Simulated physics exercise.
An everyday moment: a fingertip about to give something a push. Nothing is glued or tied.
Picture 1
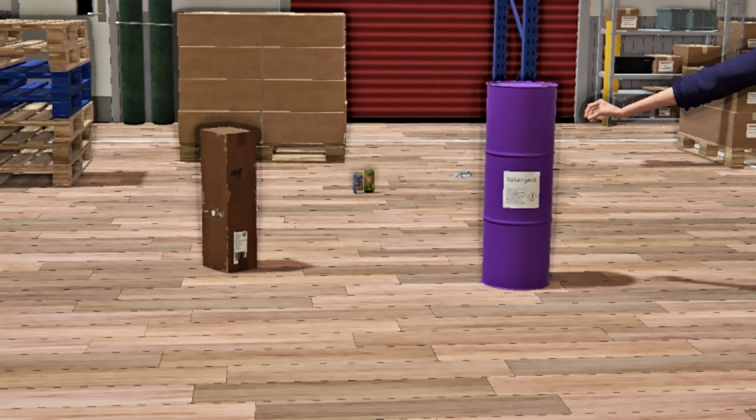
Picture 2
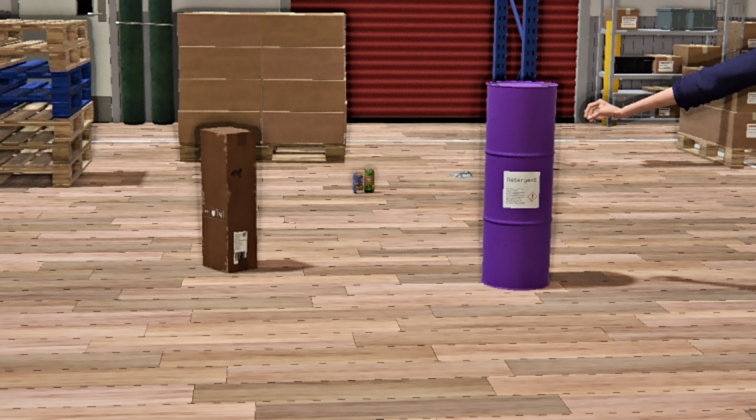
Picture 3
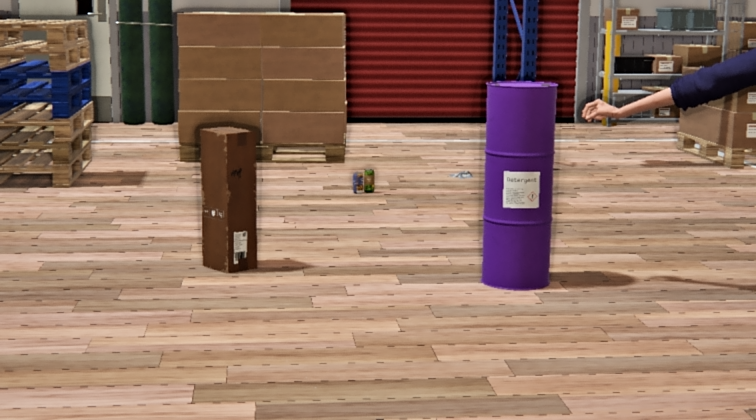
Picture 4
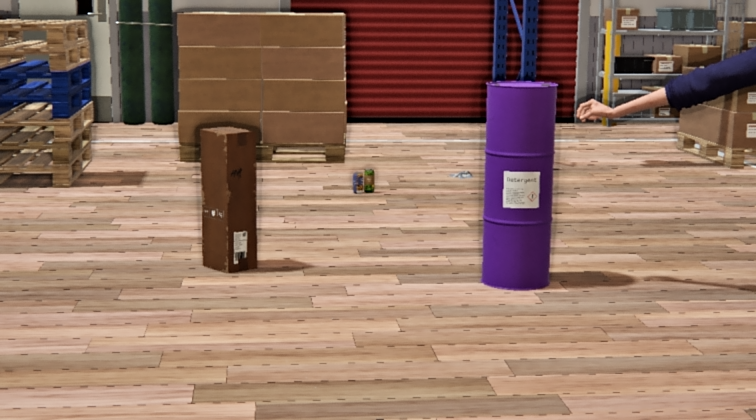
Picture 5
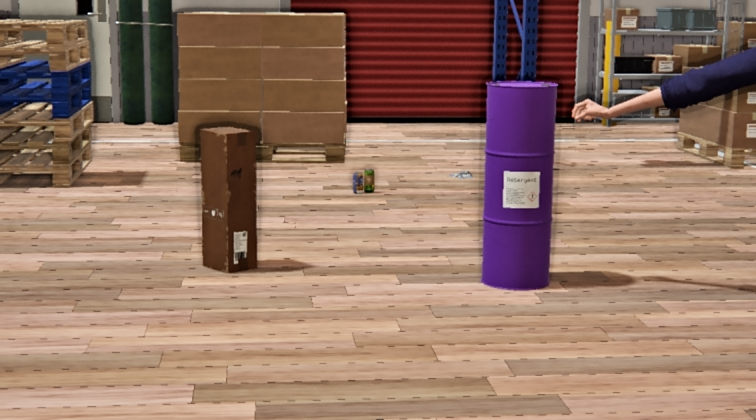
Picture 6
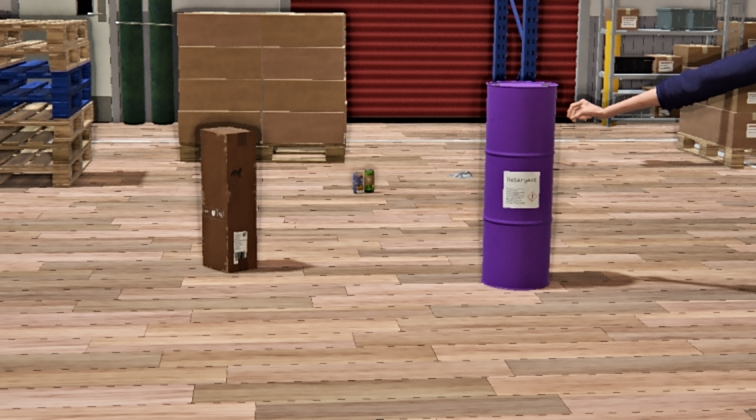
The clip shows a purple drum and a tall brown box standing still on a wooden warehouse floor, while a dark-sleeved arm at the right moves slightly left toward the drum, its hand shifting a little.
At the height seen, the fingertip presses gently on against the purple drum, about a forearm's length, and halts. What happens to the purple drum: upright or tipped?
The purple drum topples.
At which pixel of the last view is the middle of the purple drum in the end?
At about (374, 250).
Then, 0.50 s on from there, purple drum turned 9° from how it was put near (502, 180).
Then, 1.10 s on from there, purple drum turned 28° from how it was put near (468, 180).
Then, 1.40 s on from there, purple drum turned 52° from how it was put near (427, 196).
Then, 1.60 s on from there, purple drum on its side near (381, 248).
In the end, toppled on the floor, purple drum. At the end, from the last picture's camera, purple drum near (374, 250).
